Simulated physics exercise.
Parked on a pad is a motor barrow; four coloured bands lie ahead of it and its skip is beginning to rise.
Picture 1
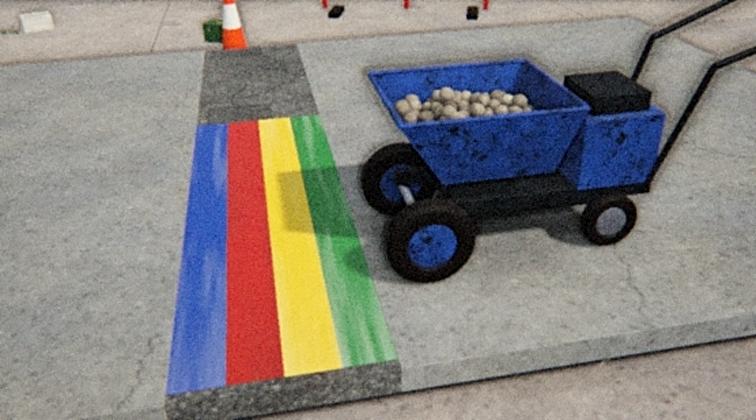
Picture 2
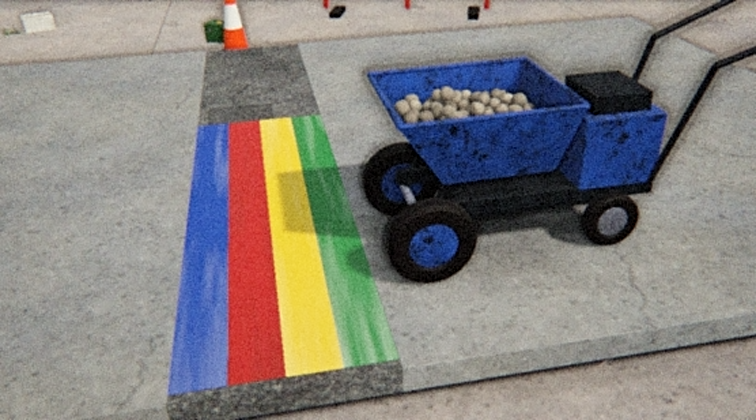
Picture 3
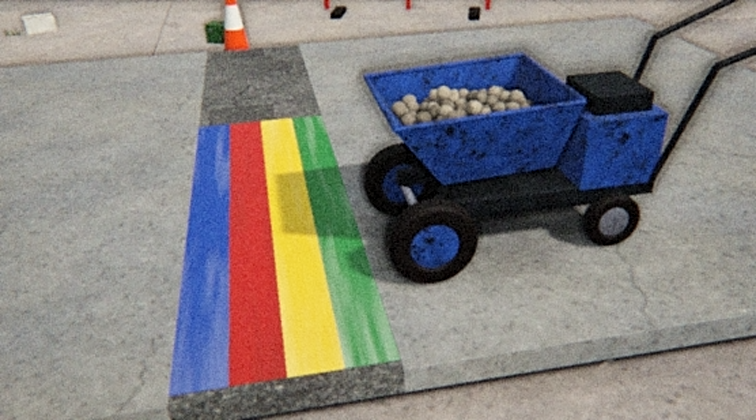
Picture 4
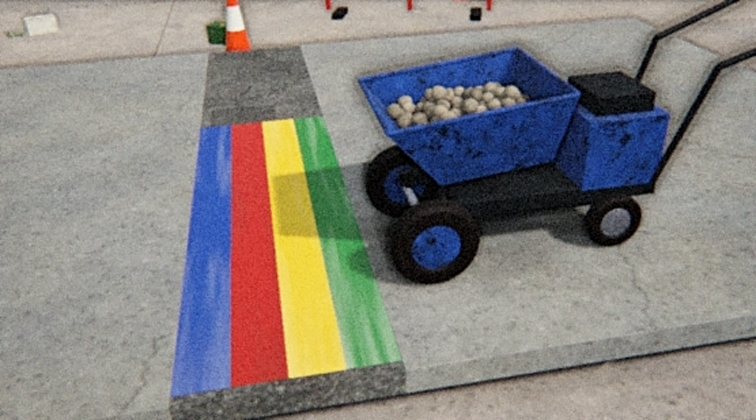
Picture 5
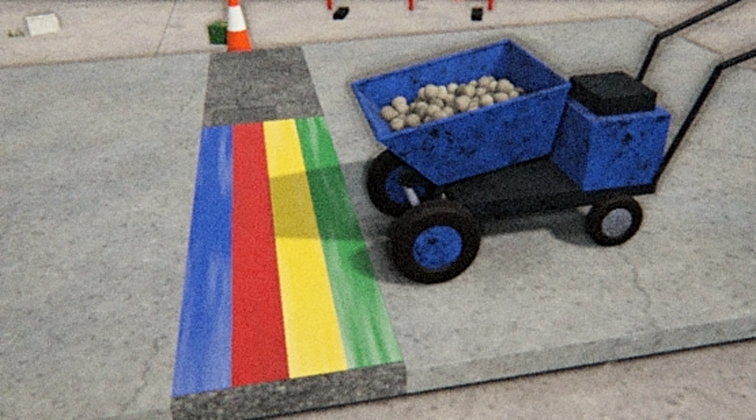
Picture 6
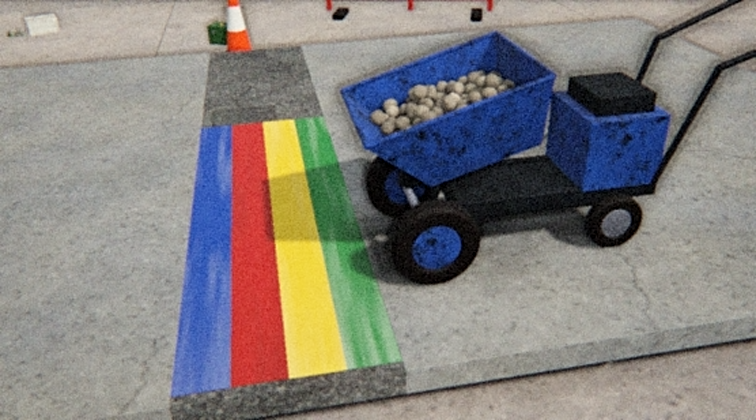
On a concrete pad, a blue motor barrow's skip of pale pebbles tilting gradually forward beside blue, red, yellow and green bands.
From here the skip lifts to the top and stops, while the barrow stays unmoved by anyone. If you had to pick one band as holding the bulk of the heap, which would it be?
I would pick red.
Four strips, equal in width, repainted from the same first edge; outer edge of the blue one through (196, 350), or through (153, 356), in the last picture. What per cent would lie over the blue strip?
The first one comes out at 20 percent, while the second comes out at 20 percent.
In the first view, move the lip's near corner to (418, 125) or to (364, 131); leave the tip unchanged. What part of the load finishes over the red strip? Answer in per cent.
In order: 30 % and 30 %.
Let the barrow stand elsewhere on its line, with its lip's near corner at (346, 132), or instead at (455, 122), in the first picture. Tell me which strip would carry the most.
Well, from the first place it would be blue, and from the second the yellow strip.
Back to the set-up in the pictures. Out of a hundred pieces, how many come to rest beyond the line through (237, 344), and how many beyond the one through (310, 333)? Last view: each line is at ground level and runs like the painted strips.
Estimate, first then second: 30 %, 90 %.
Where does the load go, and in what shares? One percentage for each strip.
The green strip gets close to 0, the yellow strip close to 20, the red strip close to 40 and the blue strip close to 20.
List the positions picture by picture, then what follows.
Lip of the skip (400, 127), level; top of the load (472, 115), river pebbles; green strip (358, 319); yellow strip (307, 326); red strip (253, 334); blue strip (199, 342), in the first picture.
Lip of the skip (400, 128), level; top of the load (472, 115), in the second picture.
Lip of the skip (395, 130), tipped barely; top of the load (470, 114), in the third picture.
Lip of the skip (388, 134), tipped a little; top of the load (481, 112), in the fourth picture.
Lip of the skip (379, 140), tipped a little; top of the load (485, 105), in the fifth picture.
Lip of the skip (367, 147), tipped clearly; top of the load (490, 103); green strip (363, 321); yellow strip (311, 328); red strip (258, 336); blue strip (204, 343), in the sixth picture.
Just after the last frame, skip tipped steeply; every one in the skip.
A moment on, skip tipped right over; the larger part in the skip; about a tenth over the yellow strip; about a tenth over the red strip; just a few falling.
Further on, skip tipped right over; roughly a quarter in the skip; roughly a quarter over the yellow strip; roughly a third over the red strip; roughly a quarter over the blue strip; about a tenth off the paint.
When it is over, skip tipped right over; about a tenth in the skip; not one over the green strip; roughly a quarter over the yellow strip; roughly a third over the red strip; roughly a quarter over the blue strip; about a tenth off the paint.
